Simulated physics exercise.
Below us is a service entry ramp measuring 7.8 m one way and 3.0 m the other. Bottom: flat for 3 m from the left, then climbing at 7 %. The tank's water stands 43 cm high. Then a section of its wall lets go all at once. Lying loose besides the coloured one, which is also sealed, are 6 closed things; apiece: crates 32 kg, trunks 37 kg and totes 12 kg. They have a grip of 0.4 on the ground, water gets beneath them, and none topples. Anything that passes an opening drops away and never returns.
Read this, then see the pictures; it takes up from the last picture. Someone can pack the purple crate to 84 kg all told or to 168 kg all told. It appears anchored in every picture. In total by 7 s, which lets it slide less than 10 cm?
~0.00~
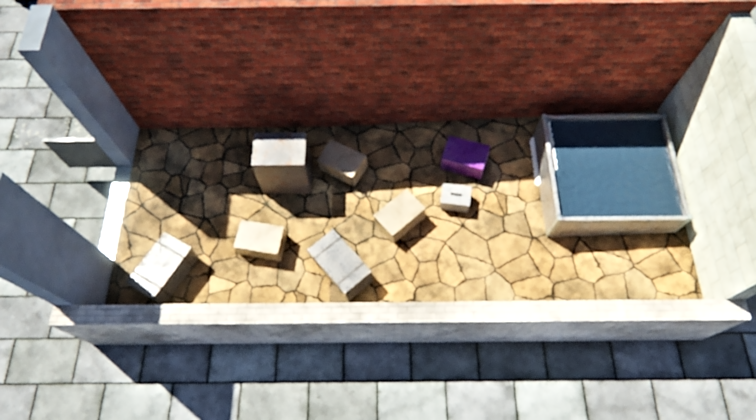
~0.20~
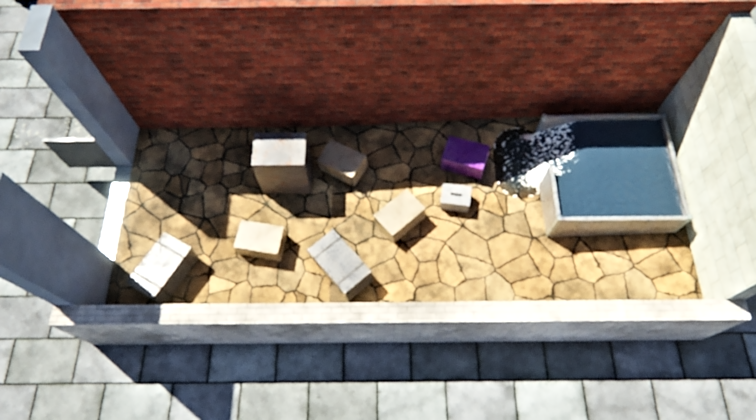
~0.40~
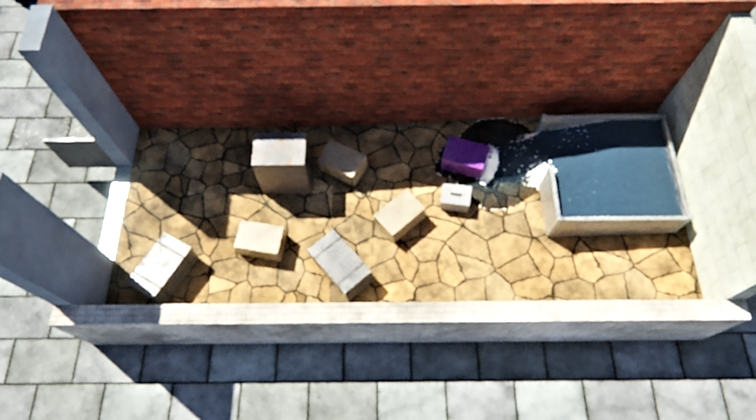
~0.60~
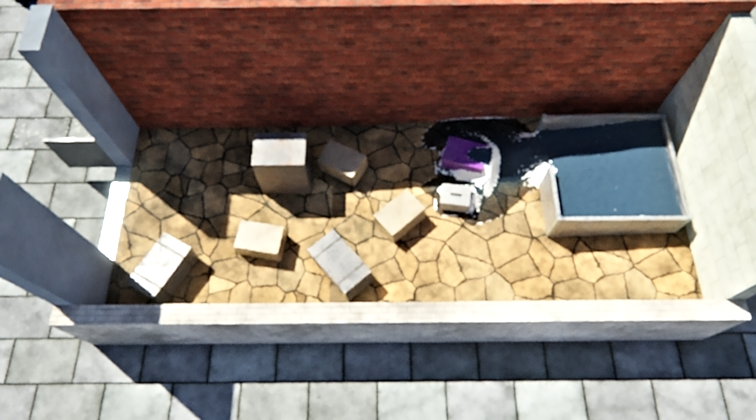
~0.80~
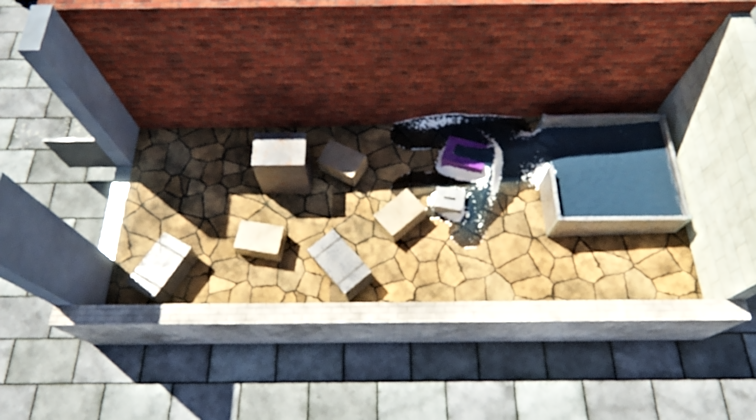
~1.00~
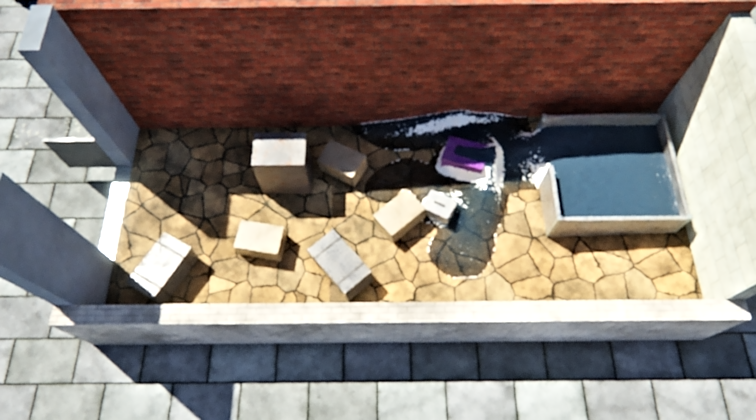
Only the second figure will do.
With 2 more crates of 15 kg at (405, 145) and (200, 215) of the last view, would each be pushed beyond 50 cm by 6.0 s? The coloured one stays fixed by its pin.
One by one: A bigger shift, a smaller shift.
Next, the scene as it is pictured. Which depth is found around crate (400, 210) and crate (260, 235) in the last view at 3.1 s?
Some 1 cm at the first, some 1 cm at the second.
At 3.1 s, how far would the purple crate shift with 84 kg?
Around 50 centimetres out of place.
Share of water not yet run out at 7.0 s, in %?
Around 86 per cent of the water is still in there.
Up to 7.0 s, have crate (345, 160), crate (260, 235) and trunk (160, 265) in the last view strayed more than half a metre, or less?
Beyond the mark, within the mark, within the mark.
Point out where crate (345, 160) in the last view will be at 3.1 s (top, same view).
Estimated pixel: Around (321, 198).
After 1.4 s the purple crate would be 22 cm from its start with 84 kg and 0 cm from its start with 168 kg; 11 cm of water round it then.
After 3.1 s the purple crate would be 47 cm from its start with 84 kg and 0 cm from its start with 168 kg; 7 cm of water round it then.
After 4.9 s the purple crate would be 47 cm from its start with 84 kg and 0 cm from its start with 168 kg; 5 cm of water round it then.
After 7.0 s the purple crate would be 47 cm from its start with 84 kg and 0 cm from its start with 168 kg; 4 cm of water round it then.
